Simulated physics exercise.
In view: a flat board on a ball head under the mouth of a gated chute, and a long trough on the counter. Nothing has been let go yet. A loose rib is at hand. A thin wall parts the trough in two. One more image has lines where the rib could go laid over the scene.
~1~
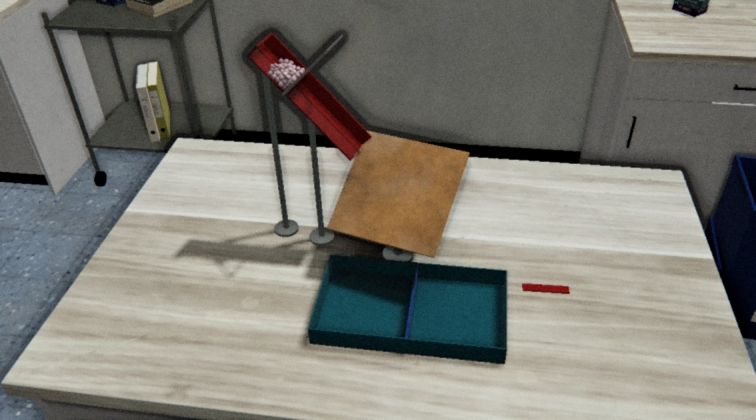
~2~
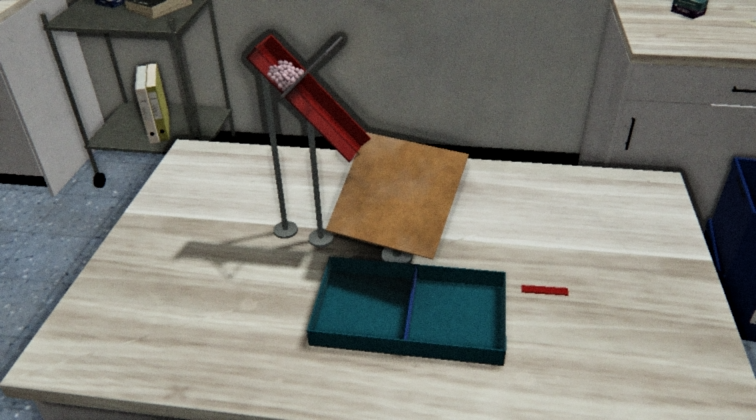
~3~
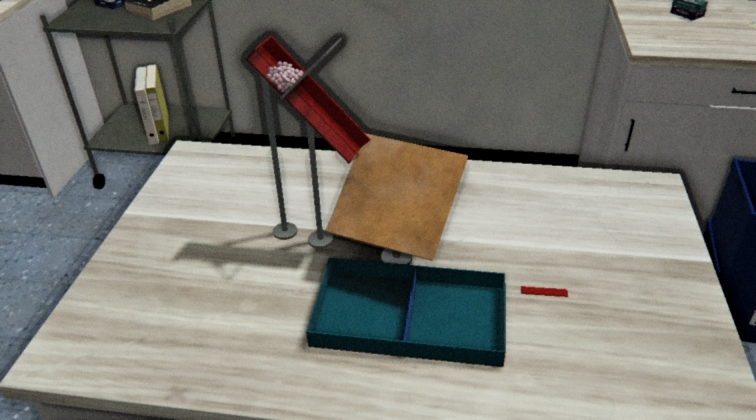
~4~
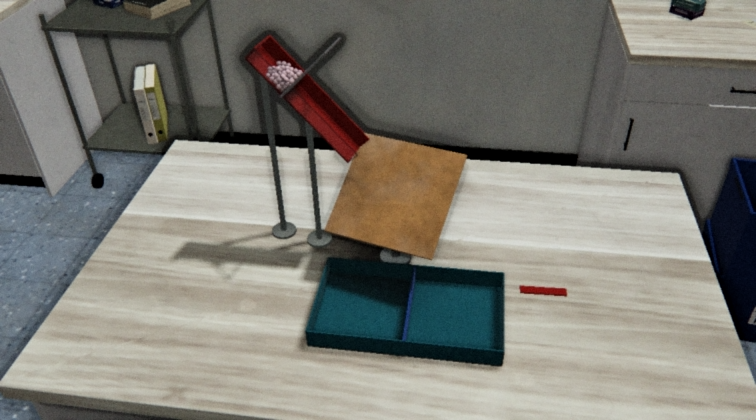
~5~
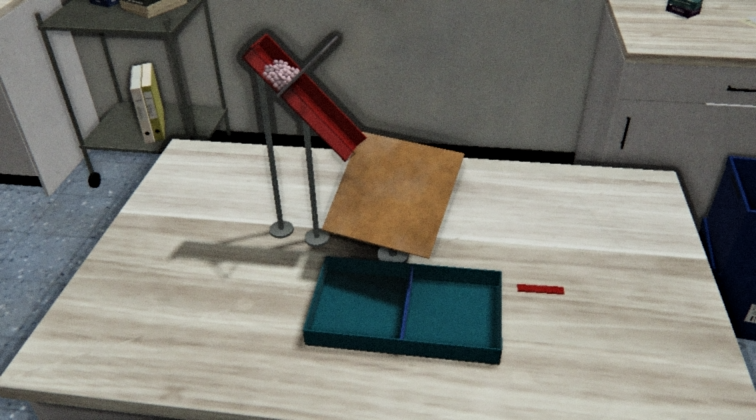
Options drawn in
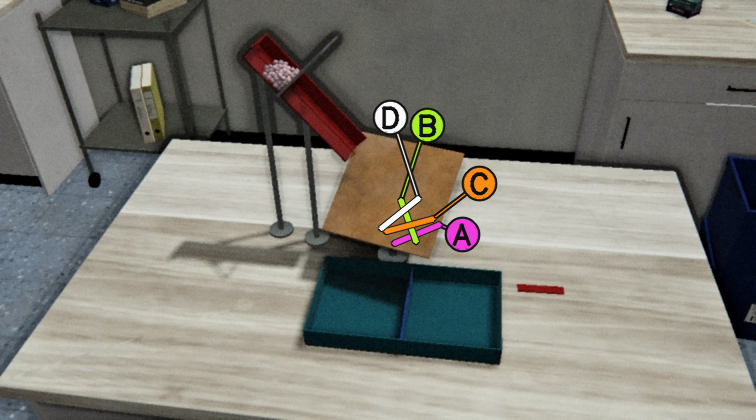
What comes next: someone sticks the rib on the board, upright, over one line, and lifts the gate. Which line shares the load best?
Line B.
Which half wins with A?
The left half.
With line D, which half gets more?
Left.
On the marked copy, line A from (439, 224) to (394, 243); line B from (401, 200) to (416, 241); line C from (432, 219) to (386, 231); line D from (418, 198) to (381, 228).
With A, of what is caught, the bulk in the left half, a small share in the right.
With B, of what is caught, close to half in the left half, close to half in the right.
With C, of what is caught, the bulk in the left half, a small share in the right.
With D, of what is caught, the bulk in the left half, a small share in the right.
